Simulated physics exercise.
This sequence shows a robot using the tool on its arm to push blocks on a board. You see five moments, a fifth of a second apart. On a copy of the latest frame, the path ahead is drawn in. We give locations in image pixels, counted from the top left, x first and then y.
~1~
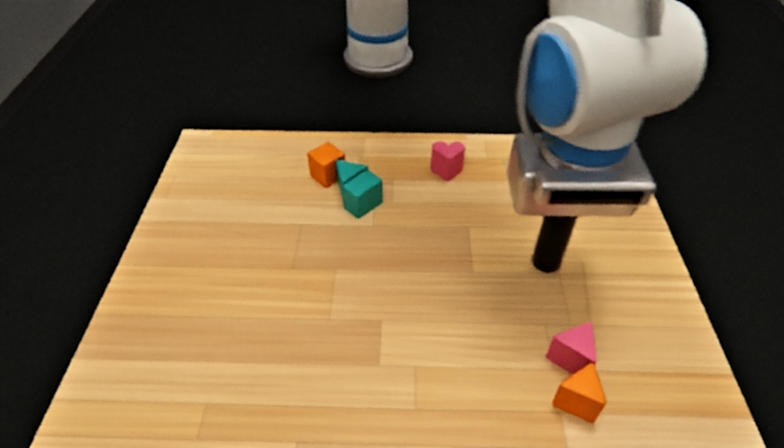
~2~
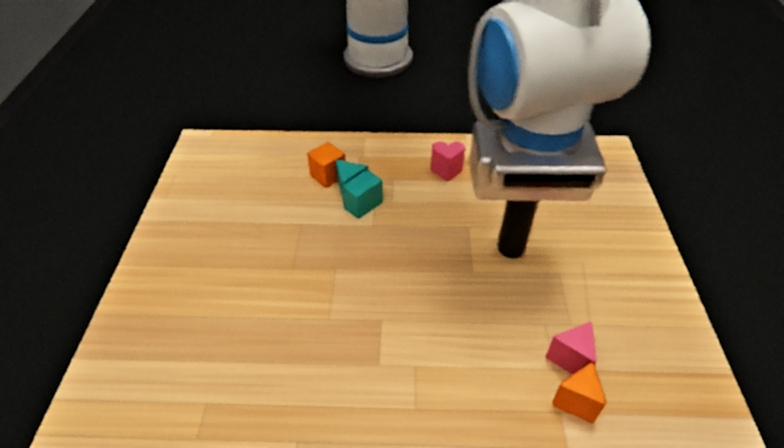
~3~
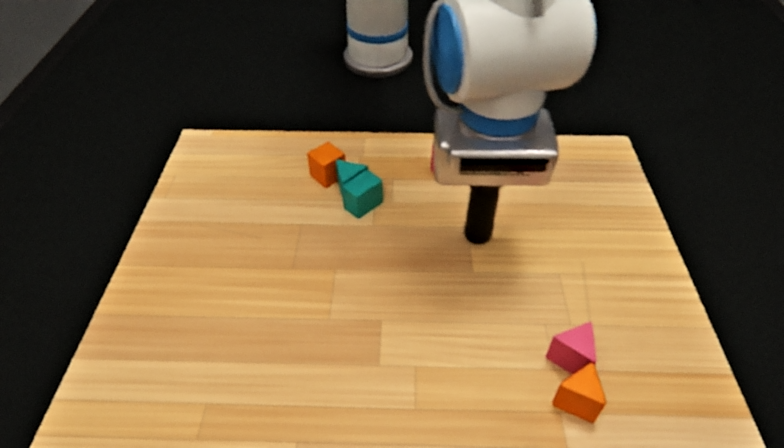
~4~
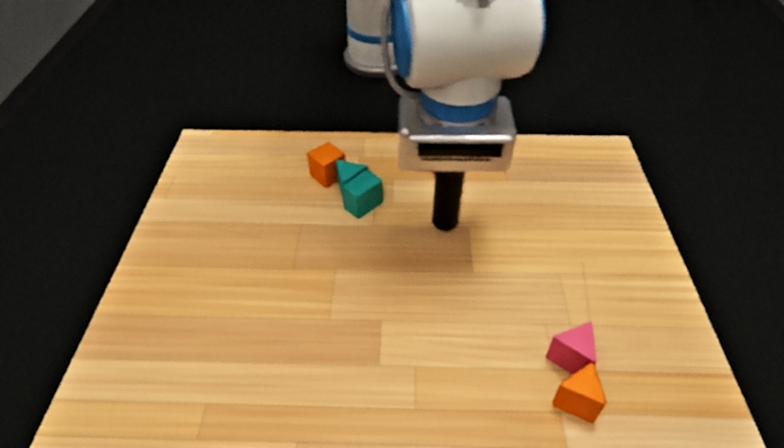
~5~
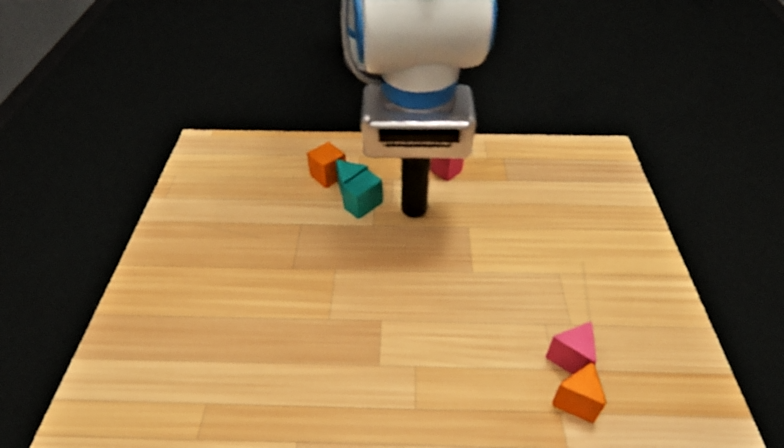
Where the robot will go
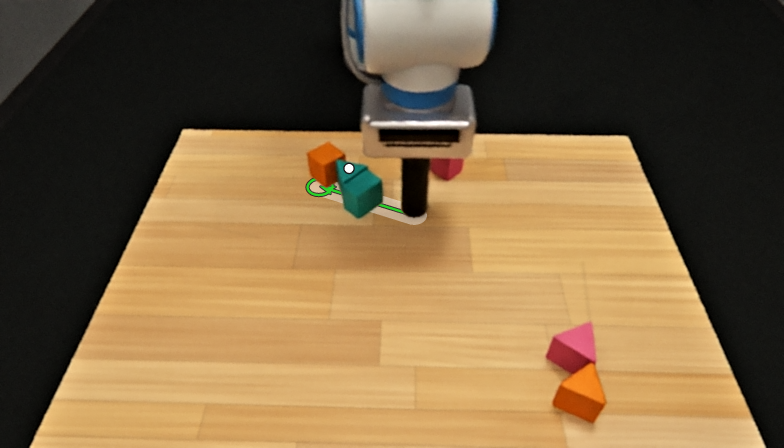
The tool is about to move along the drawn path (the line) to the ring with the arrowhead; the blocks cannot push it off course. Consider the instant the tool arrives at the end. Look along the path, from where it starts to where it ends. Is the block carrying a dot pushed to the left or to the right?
Its sideways move is to the left.
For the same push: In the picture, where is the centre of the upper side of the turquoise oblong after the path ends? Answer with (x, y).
Around pixel (293, 170).
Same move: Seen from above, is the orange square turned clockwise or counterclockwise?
It twists clockwise.
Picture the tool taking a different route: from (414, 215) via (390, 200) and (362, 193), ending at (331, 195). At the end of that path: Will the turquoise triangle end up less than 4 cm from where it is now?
The answer is no.
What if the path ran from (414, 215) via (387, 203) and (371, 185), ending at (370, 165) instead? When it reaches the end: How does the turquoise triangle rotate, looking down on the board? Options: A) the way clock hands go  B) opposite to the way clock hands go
Letter B.
The line goes from (414, 215) to (320, 186); the dot is on the turquoise triangle.
What follows on the original path. One third of the way, tool (381, 199); orange square (320, 150), turned 15° clockwise; turquoise triangle (340, 167); turquoise oblong (352, 180).
Two thirds of the way, tool (349, 189); orange square (315, 148), turned 35° clockwise; turquoise triangle (301, 166), turned 25° anticlockwise; turquoise oblong (322, 175), turned 35° anticlockwise.
At the end, tool (319, 180); orange square (314, 147), turned 40° clockwise; turquoise triangle (269, 167), turned 55° anticlockwise; turquoise oblong (293, 170), turned 60° anticlockwise; pink heart-shaped block unmoved.
